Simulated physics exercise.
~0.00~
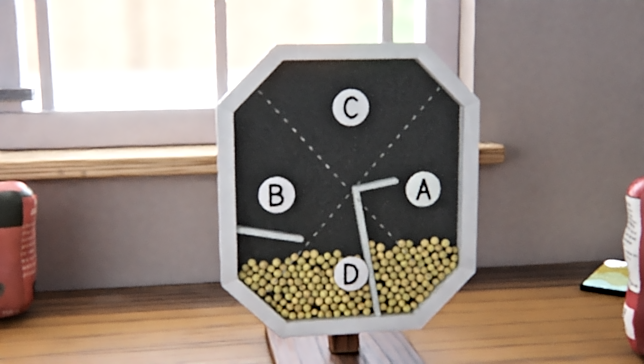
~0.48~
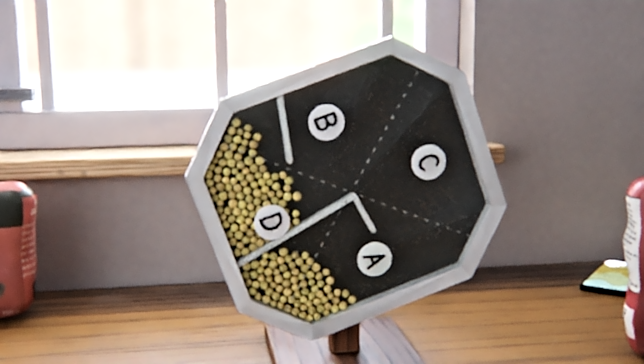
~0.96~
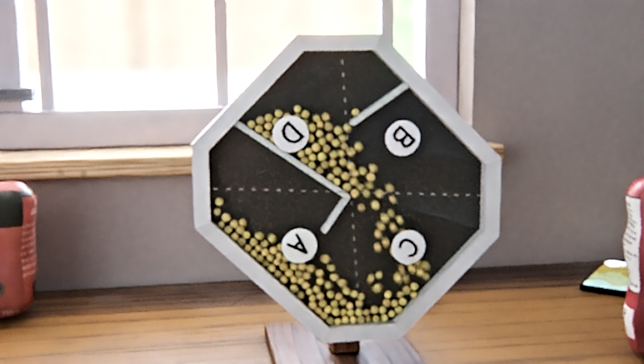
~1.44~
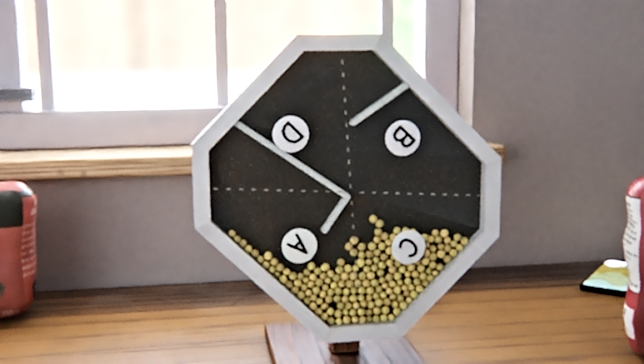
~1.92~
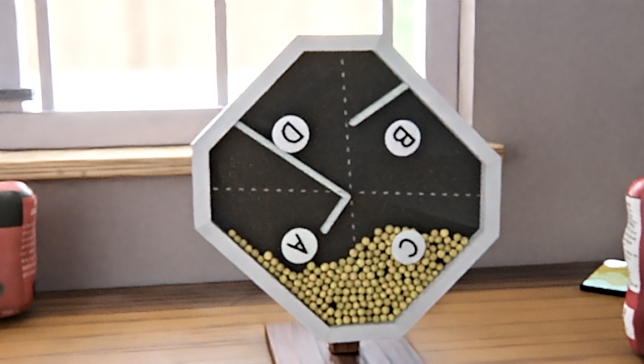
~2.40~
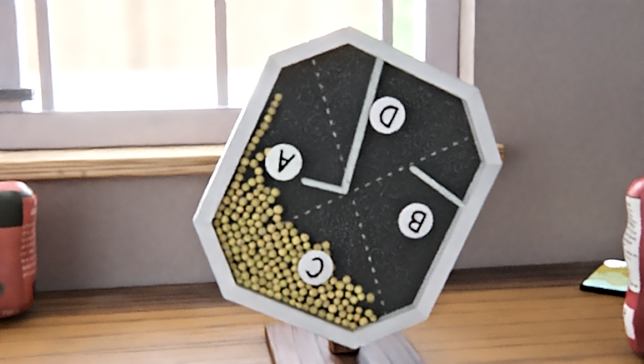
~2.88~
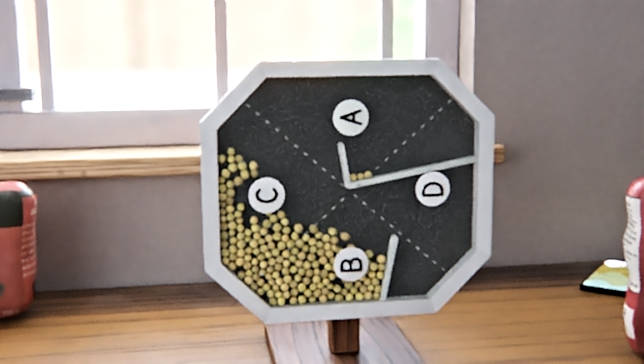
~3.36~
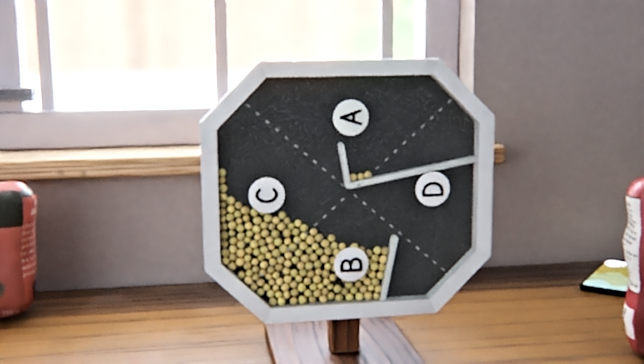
We see an octagonal case of yellowish beads turn clockwise on a stand, its beads spilling past inner dividers and settling, then turn clockwise again. It stops on its side, with most beads heaped at the lower left across B and C and a few caught on a ledge near A.
